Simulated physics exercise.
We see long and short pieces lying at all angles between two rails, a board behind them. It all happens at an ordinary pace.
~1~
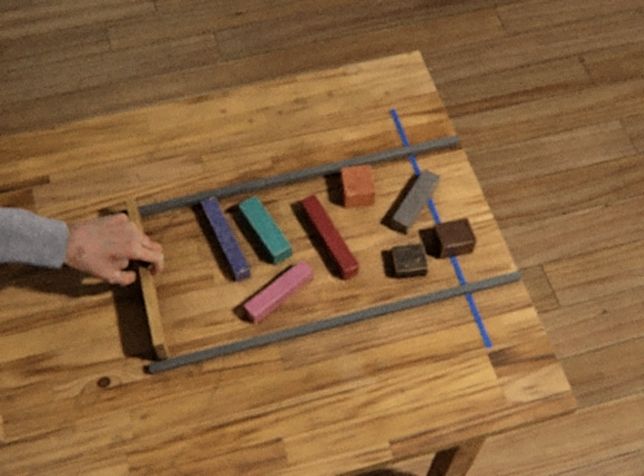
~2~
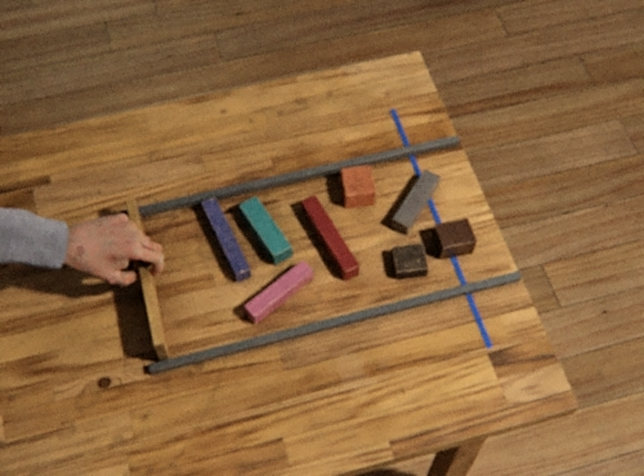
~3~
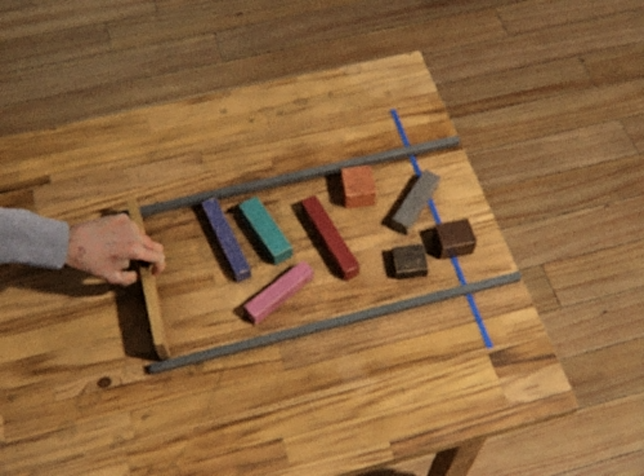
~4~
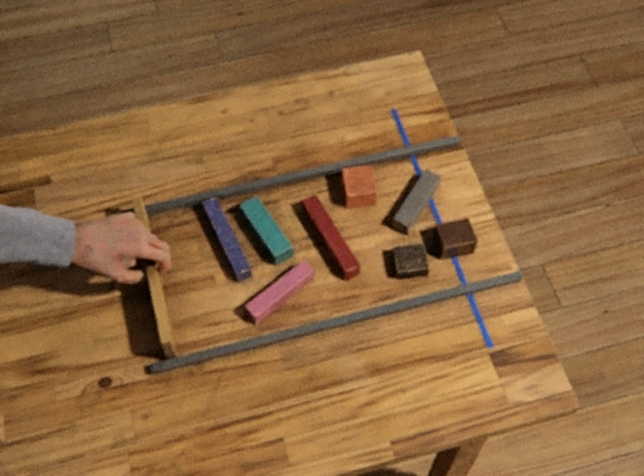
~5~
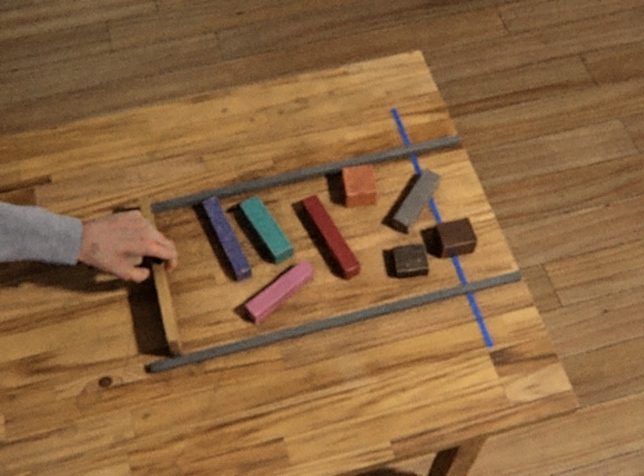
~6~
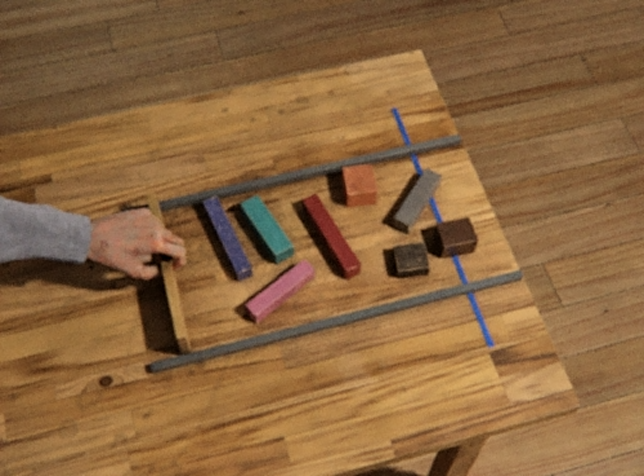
A hand slides a wooden board slightly right between two rails toward scattered coloured blocks.
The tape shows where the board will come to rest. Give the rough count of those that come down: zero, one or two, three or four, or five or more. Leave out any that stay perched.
The number that fall off is three or four.
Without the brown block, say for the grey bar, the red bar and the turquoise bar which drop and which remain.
The grey bar is lost; the red bar holds on; the turquoise bar survives.
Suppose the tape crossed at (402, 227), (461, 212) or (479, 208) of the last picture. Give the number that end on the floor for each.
In that order 0, 5 and 7.
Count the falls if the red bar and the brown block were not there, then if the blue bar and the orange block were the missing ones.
Fallen: 1, and 1 in the other try.
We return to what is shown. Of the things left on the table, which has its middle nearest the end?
The red bar ends nearest.
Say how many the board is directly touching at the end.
The number is 2.
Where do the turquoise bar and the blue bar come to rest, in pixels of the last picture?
First (454, 183), then (437, 188).
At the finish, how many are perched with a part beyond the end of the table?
Overhanging: 0.
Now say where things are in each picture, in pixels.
Brown block (454, 238); grey bar (416, 202); black block (409, 261); board (147, 277); tape (437, 219), in the first frame.
Grey bar (416, 202); red bar (329, 237), in the second frame.
Black block (410, 262); orange block (358, 187), in the third frame.
Brown block (455, 239); turquoise bar (266, 230), in the fourth frame.
Grey bar (417, 201); board (160, 274), in the fifth frame.
Brown block (456, 238); grey bar (417, 201); black block (411, 260); board (168, 272); tape (439, 218), in the sixth frame.
Early on, none off yet; brown block at rest near (456, 238); grey bar at rest near (417, 201); black block at rest near (411, 260).
A while later, none off yet; brown block at rest near (456, 238); grey bar at rest near (417, 201); black block travelled a little near (422, 261).
Further along, none off yet; brown block travelled a little near (475, 234); grey bar travelled about its own width near (464, 189); black block travelled about its own width near (456, 266).
Finally, the number that fall off is three or four; lost, orange block, grey bar and brown block.
